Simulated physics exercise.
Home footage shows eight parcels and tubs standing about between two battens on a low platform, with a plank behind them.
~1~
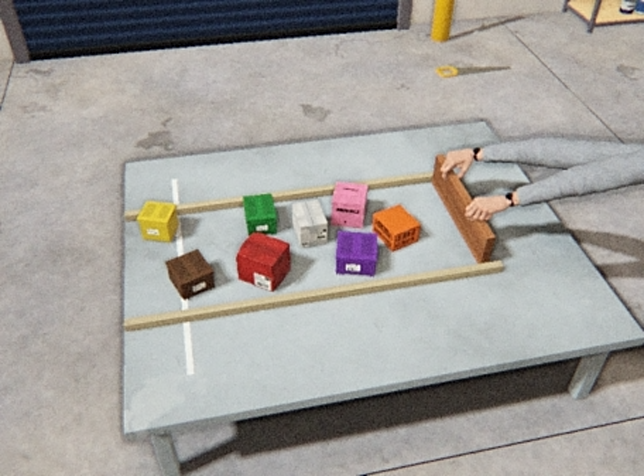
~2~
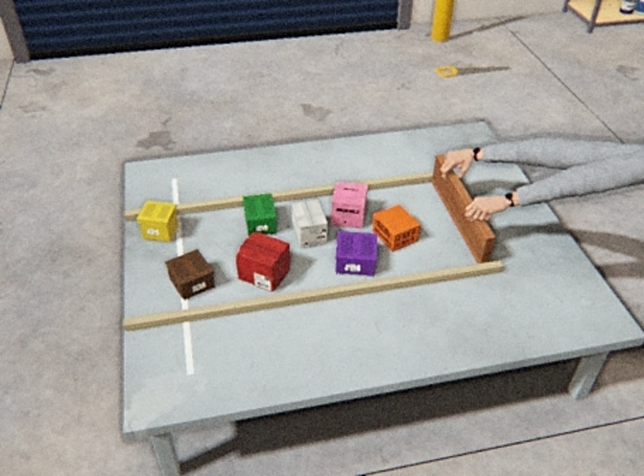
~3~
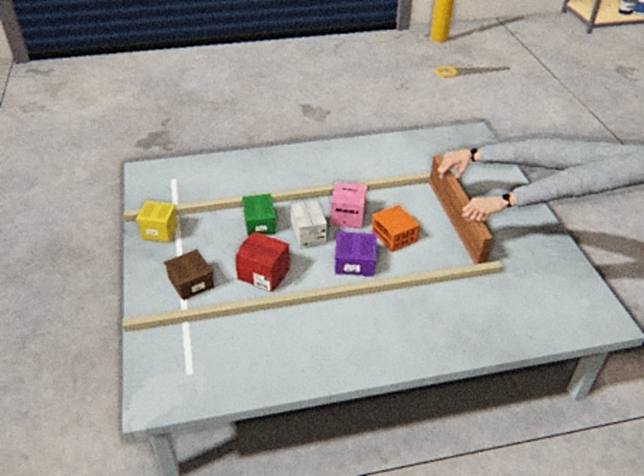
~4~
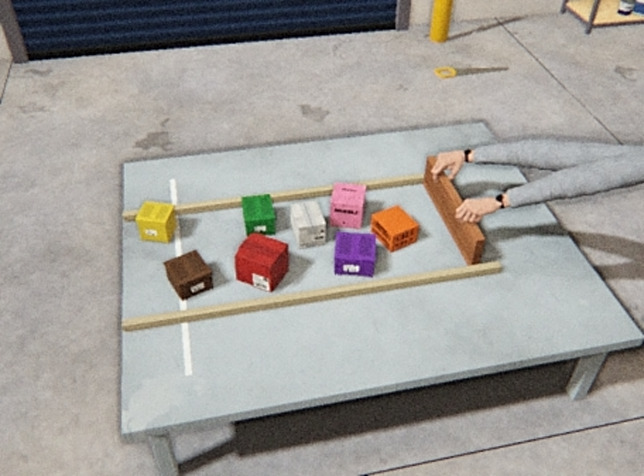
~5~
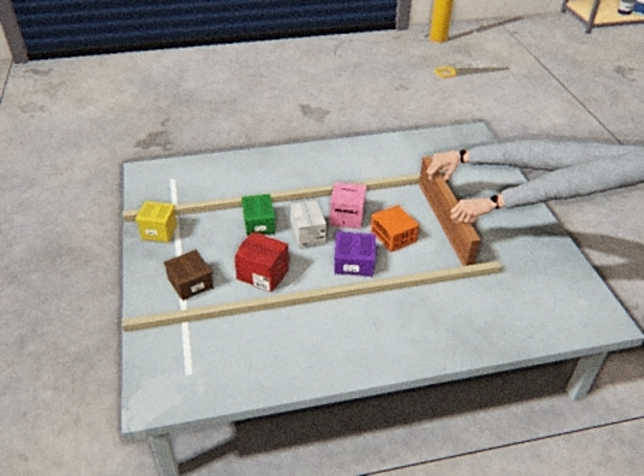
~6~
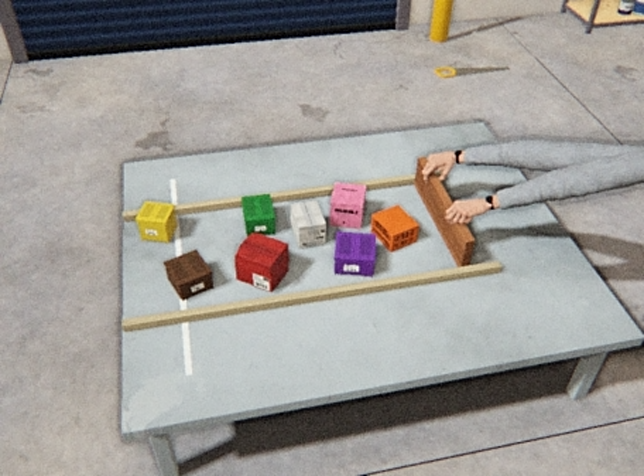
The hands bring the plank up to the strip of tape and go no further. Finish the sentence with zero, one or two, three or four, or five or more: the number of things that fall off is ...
The number of things that fall off is three or four.
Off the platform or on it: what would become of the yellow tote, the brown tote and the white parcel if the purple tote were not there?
The yellow tote? It drops away. The brown tote? It drops away. The white parcel? It hangs in there.
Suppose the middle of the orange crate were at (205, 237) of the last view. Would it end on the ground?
Placed like that, it leaves the surface.
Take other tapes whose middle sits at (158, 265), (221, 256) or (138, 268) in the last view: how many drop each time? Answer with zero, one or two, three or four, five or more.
Going through the places as listed, I'd say 5 or more, then 1 or 2, then at least five.
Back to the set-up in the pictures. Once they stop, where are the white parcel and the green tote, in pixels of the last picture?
The white parcel comes to rest close to (128, 249), while the green tote rests close to (121, 224).
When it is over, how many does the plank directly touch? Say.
It is in contact with 3.
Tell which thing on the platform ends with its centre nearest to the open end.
Green tote.
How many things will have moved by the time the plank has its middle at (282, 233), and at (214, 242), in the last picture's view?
The first number is 7, the next one 8.
A little later, none off yet; yellow tote at rest near (158, 223); brown tote at rest near (189, 275); red parcel at rest near (262, 262).
Next, none off yet; yellow tote at rest near (158, 223); brown tote moving near (187, 276); red parcel shifted about its own width near (236, 266).
Later still, none off yet; yellow tote shifted about its own width near (136, 225); brown tote shifted about its own width near (130, 289); red parcel shifted well along near (169, 285).
When it is over, the number that fall off is three or four; down, red parcel, brown tote and yellow tote.
